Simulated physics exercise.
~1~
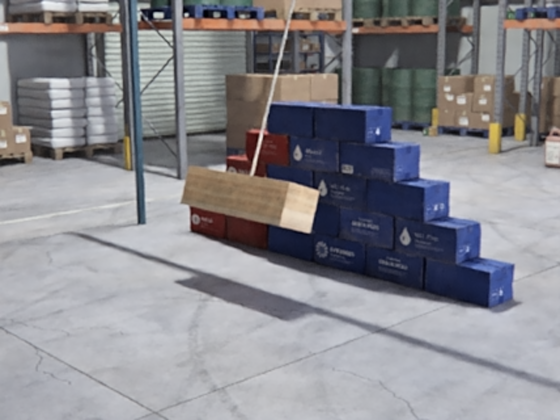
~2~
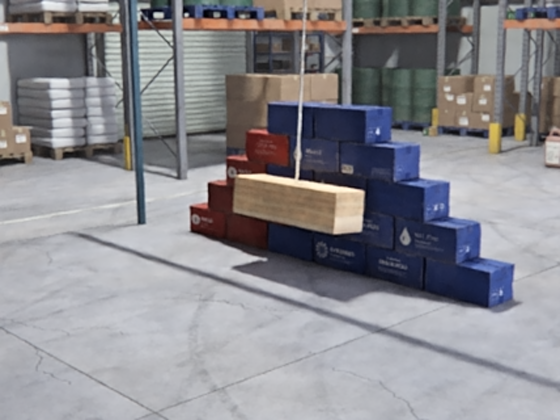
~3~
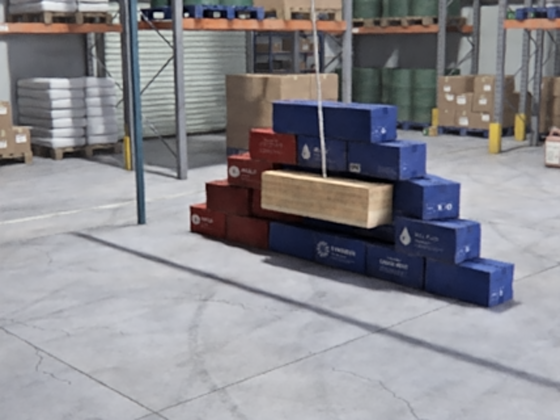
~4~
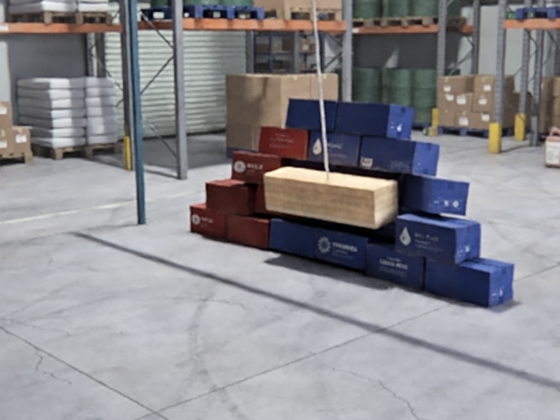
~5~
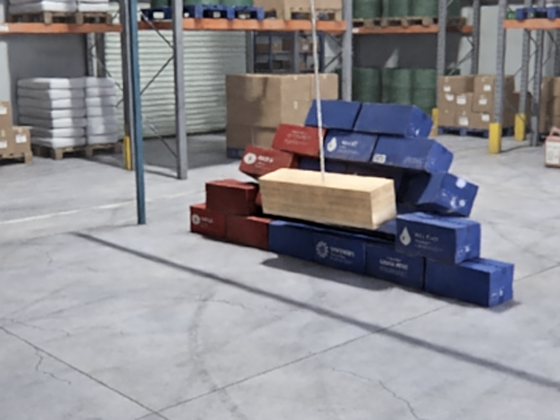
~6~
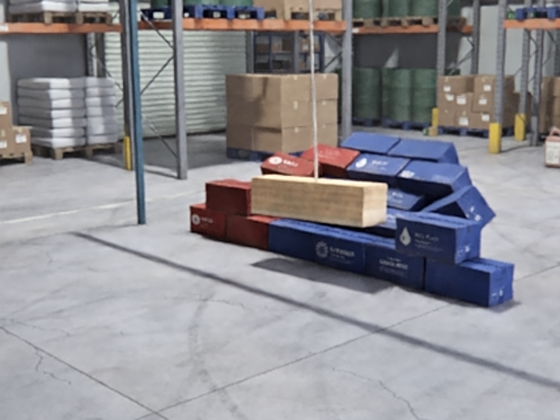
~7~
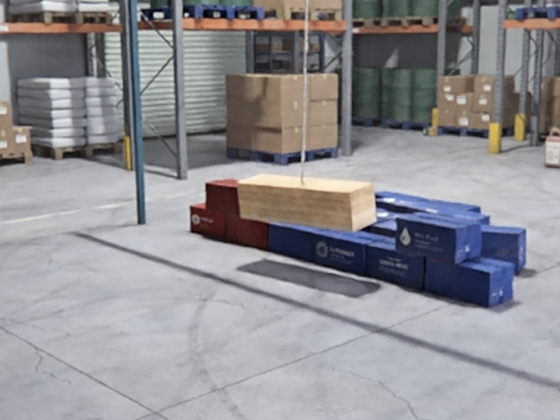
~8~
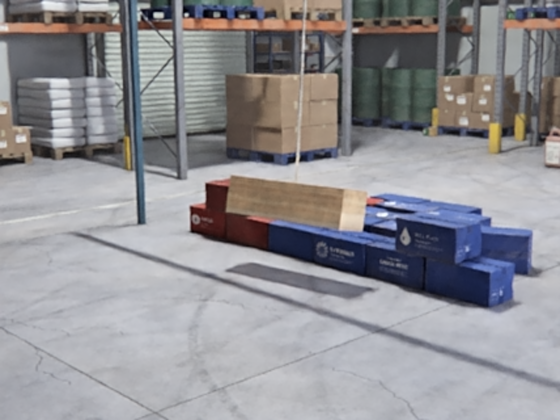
A hanging timber swings into a stepped carton wall, toppling its upper rows, then swings back.
